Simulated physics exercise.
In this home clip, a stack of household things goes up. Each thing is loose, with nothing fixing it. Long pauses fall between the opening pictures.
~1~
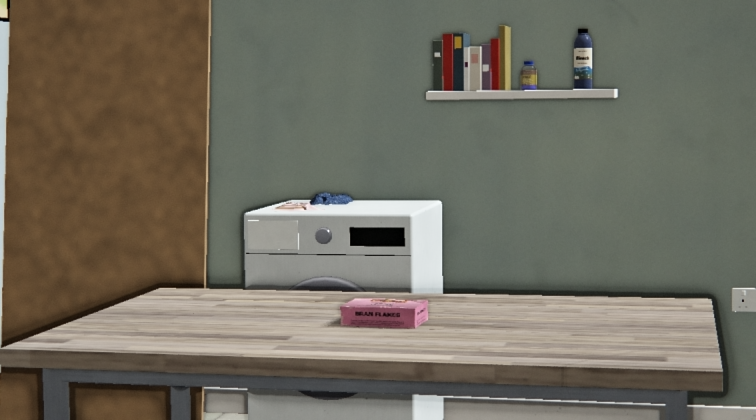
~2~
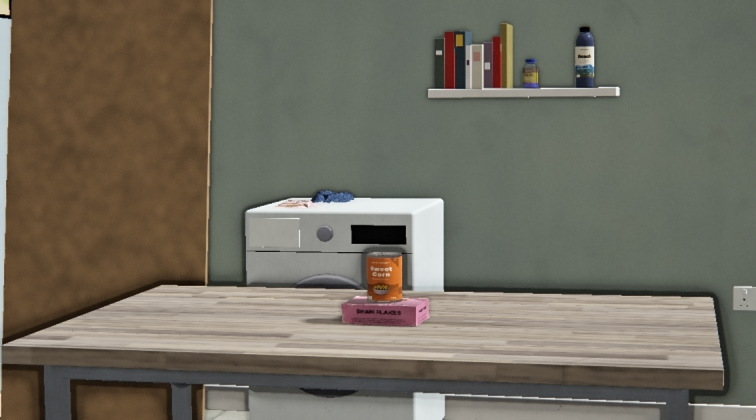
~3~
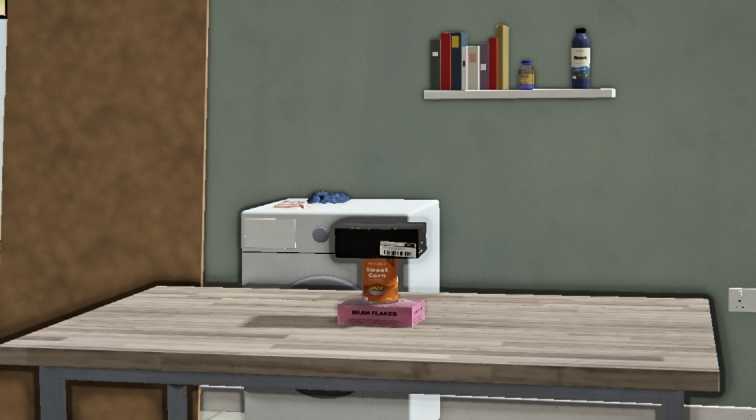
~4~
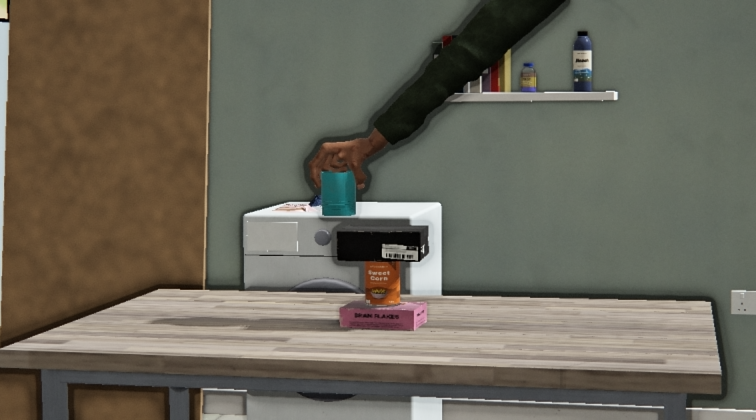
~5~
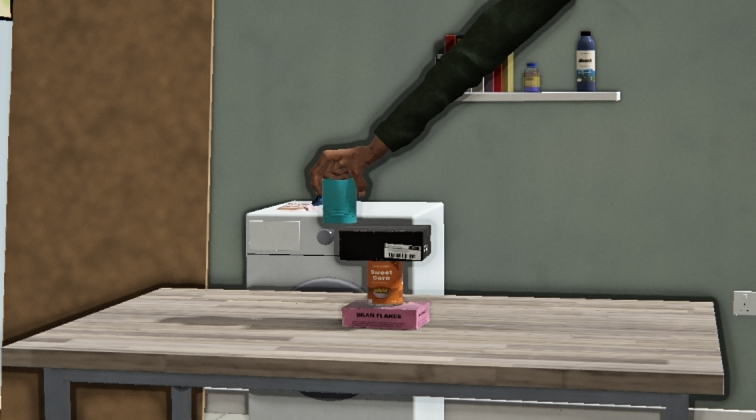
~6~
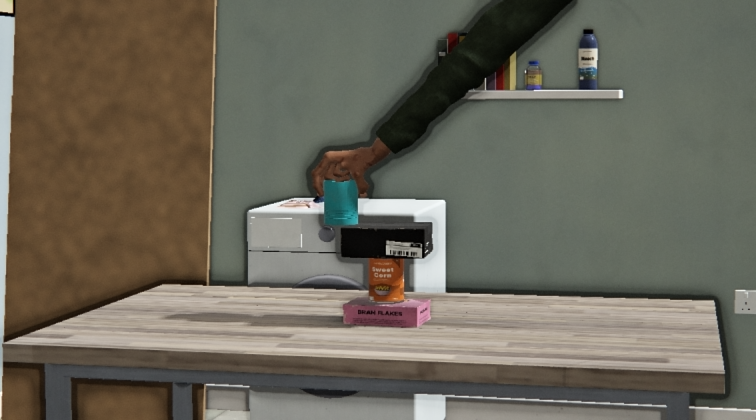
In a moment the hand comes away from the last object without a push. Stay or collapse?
Seems the tower doesn't stand.
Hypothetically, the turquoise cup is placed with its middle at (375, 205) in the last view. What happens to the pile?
What happens next is that it remains steady.
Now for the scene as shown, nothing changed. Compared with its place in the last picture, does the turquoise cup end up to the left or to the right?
Pretty clearly in the leftward direction.
Then, 0.30 s on from there, turquoise cup now fallen.
Then, 0.40 s on from there, things are still on the move.
Then, 1.20 s on from there, nothing new.
In the end, fallen, turquoise cup; the other 3 unmoved. At the end, from the last picture's camera, turquoise cup near (306, 302). The pile comes apart.
